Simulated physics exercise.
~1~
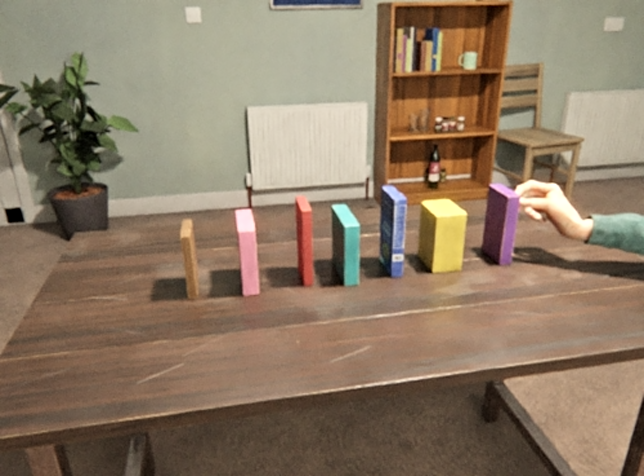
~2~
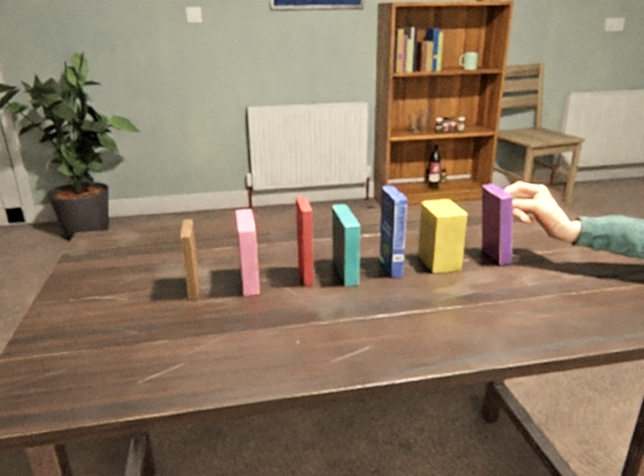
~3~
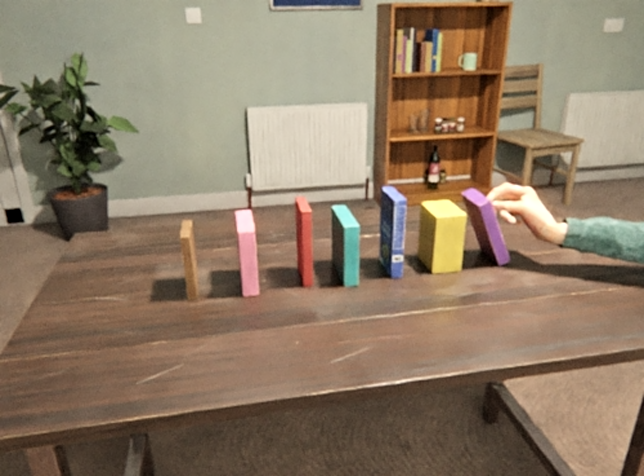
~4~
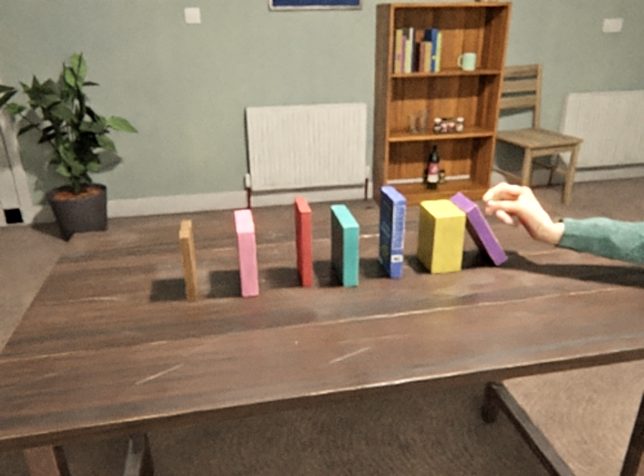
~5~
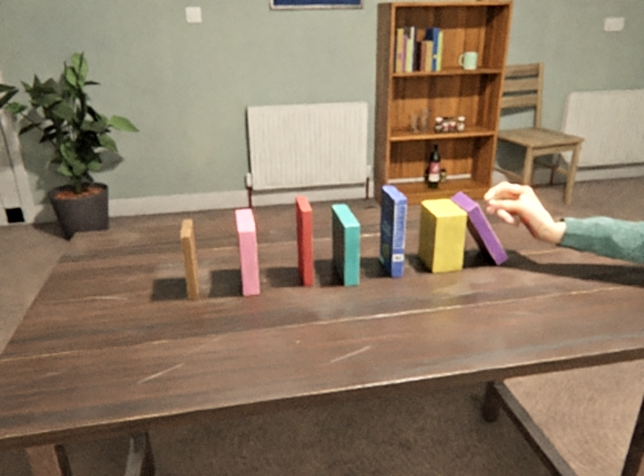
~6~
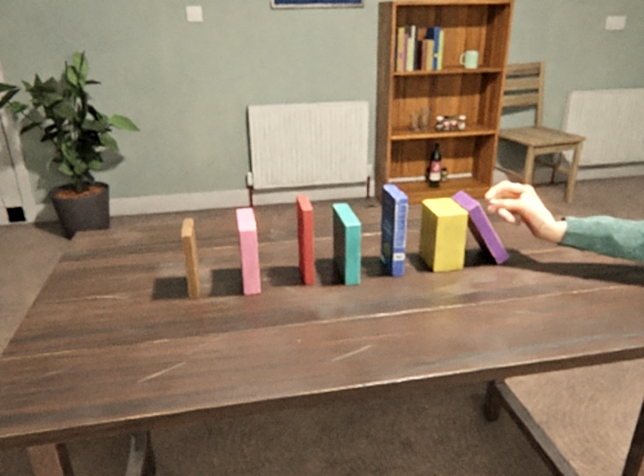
To begin with, a row of upright blocks and boards stands across a dark wooden table, with brown at the far left, then pink, red, turquoise, blue and yellow, and a purple board at the right end. A hand in a green sleeve reaches in from the right and touches the top of the purple board. It pushes the board, which tilts to the left. The purple board then comes to rest leaning against the thick yellow block, which does not topple. The hand stays close by, and the rest of the row remains standing, including the blue packet.
